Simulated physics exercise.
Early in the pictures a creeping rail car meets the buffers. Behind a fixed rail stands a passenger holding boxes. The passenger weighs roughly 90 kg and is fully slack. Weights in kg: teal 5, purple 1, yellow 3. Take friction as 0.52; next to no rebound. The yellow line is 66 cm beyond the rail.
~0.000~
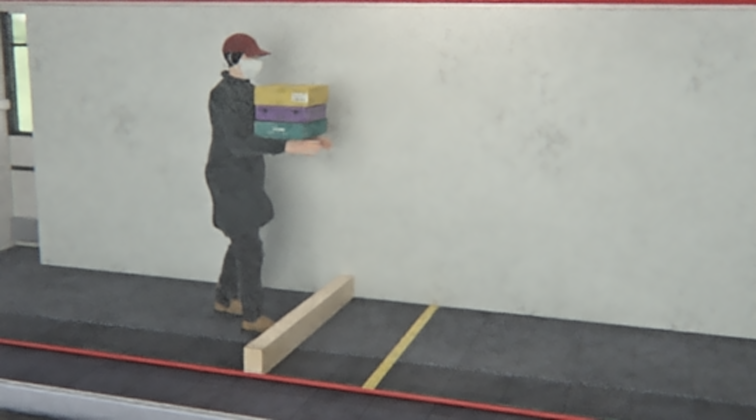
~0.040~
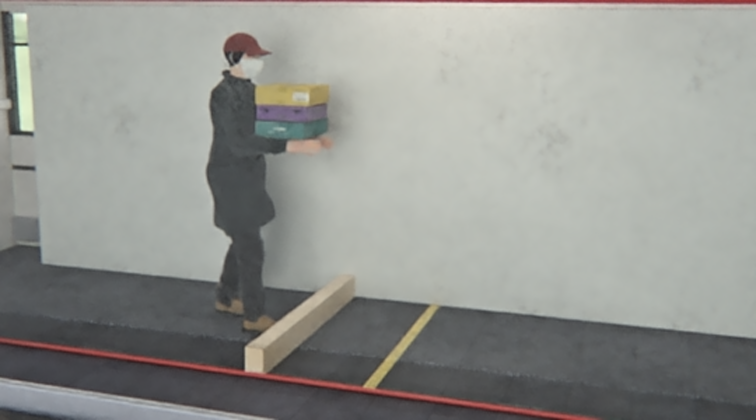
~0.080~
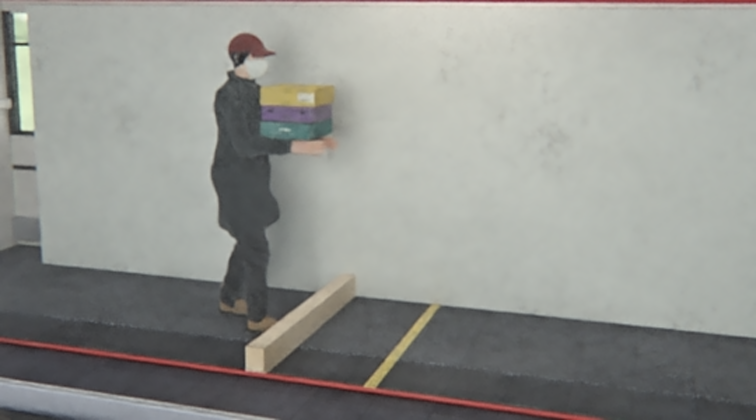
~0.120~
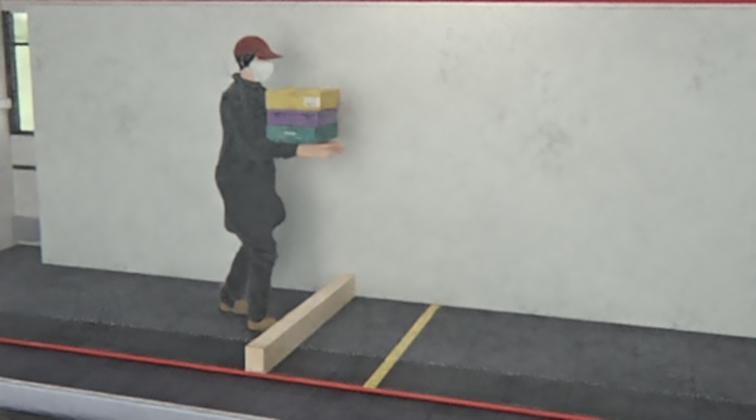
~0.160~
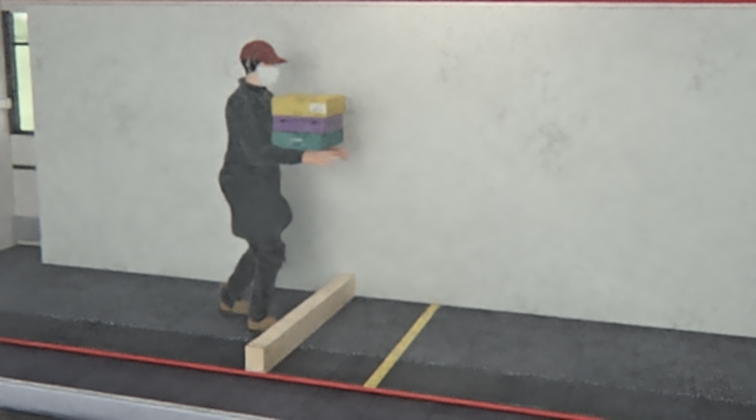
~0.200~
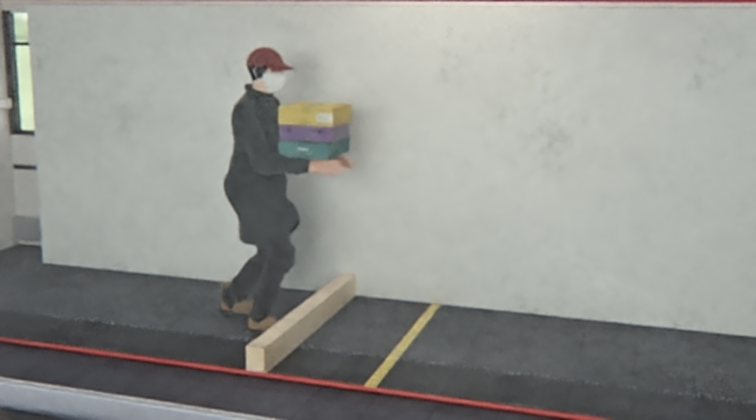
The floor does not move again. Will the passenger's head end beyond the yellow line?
Here the passenger's head fails to pass the yellow line.
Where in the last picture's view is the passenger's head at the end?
Near (345, 336).
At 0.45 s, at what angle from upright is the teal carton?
About 25°.
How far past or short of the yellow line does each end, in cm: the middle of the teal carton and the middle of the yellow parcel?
Teal carton 20 short, yellow parcel 30 past.
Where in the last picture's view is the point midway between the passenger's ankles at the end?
Around (215, 305).
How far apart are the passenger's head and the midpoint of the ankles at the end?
About 90 cm.
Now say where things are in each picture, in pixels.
Passenger's head (237, 68), yellow parcel (292, 95), yellow line (382, 370), in the first picture.
Passenger's head (238, 67), yellow parcel (293, 94), in the second picture.
Passenger's head (243, 68), yellow parcel (298, 95), in the third picture.
Passenger's head (248, 70), yellow parcel (304, 99), in the fourth picture.
Passenger's head (254, 75), yellow parcel (310, 105), in the fifth picture.
Passenger's head (260, 81), yellow parcel (316, 114), yellow line (385, 368). Everything loose set off at about 0.9 m/s, in the sixth picture.
After 0.45 s the passenger's head is 61 cm short of the yellow line, near (308, 162) in the last picture's view.
After 0.65 s the passenger's head is 37 cm short of the yellow line, near (339, 275) in the last picture's view; the yellow parcel 2 cm past the yellow line, tilted 45°.
After 0.95 s the passenger's head is 30 cm short of the yellow line, near (338, 312) in the last picture's view.
When all is still (2.1 s), teal carton stops short of the yellow line; yellow parcel crosses the yellow line; passenger's head stops short of the yellow line.
